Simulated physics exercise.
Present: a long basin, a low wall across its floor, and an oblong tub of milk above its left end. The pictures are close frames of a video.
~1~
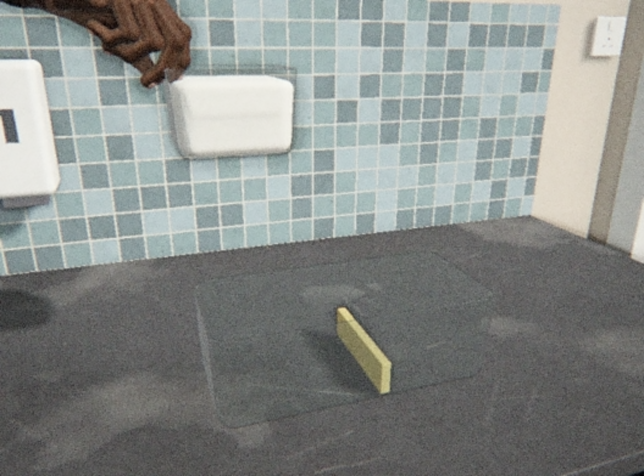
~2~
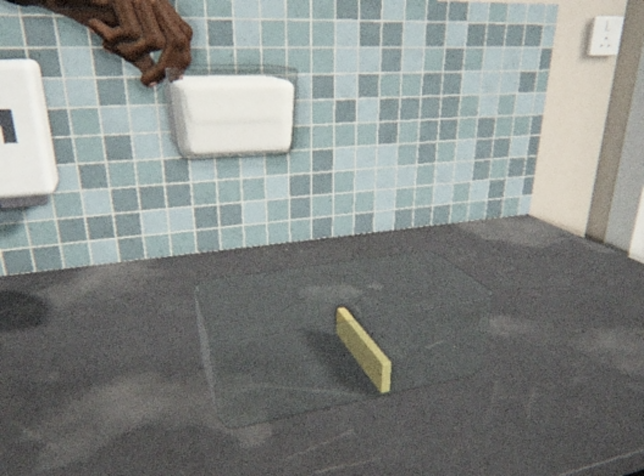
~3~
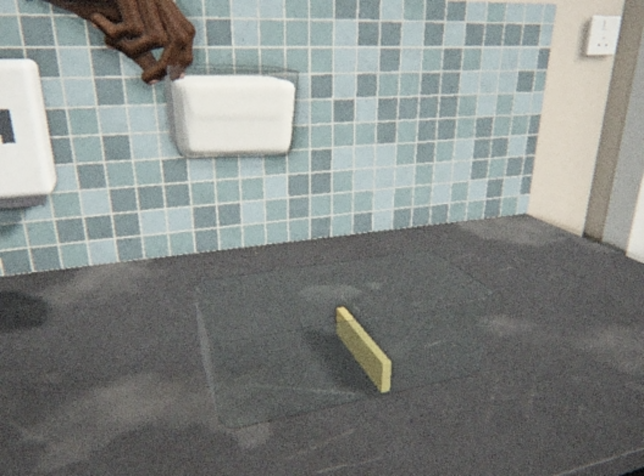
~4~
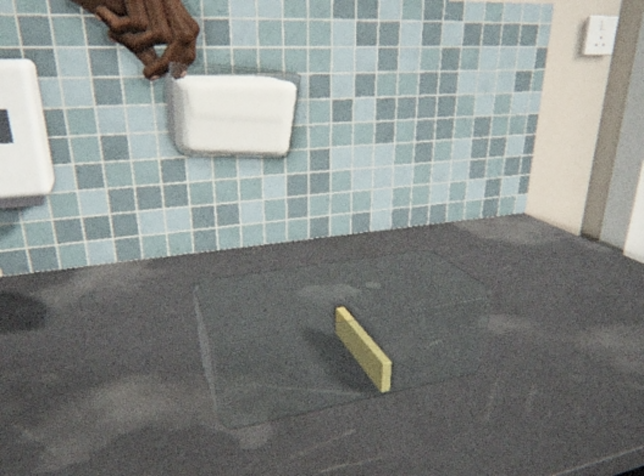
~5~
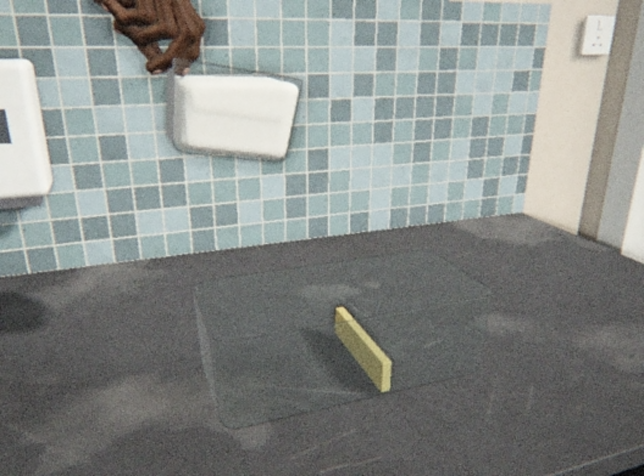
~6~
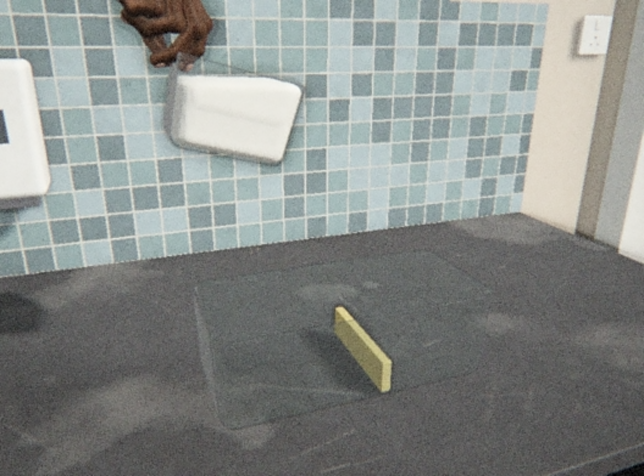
Kitchen counter with a brown hand tilting a white oblong tub rightward above a clear basin with a low yellow wall.
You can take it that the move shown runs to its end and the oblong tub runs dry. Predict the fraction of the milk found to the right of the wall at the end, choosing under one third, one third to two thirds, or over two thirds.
The share that settles right of the wall is one third to two thirds, as I see it.
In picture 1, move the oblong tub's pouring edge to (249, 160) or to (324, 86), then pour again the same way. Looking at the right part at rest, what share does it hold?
First place gives some 10 %, second place some 70 %.
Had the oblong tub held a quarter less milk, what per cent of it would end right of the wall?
Something like 20 per cent, give or take.
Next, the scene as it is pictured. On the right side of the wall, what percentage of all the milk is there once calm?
Share: Roughly 45 %.
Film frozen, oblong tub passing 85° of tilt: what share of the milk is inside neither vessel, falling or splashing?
Some 50 per cent, I'd say.
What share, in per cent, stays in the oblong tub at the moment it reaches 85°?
Roughly 45 percent.
A moment on, the oblong tub is tipped on its side and 44 per cent is still to pour, 4 is left of the wall and 4 right of it.
Next, the oblong tub is tipped right over and 3 per cent is still to pour, 37 is left of the wall and 47 right of it.
Then the oblong tub is tipped right over and 0 per cent is still to pour, 50 is left of the wall and 47 right of it.
Later the oblong tub is tipped right over and 0 per cent is still to pour, 50 is left of the wall and 47 right of it.
Finally, 50 per cent lies left of the wall, 47 right of it and 3 outside.
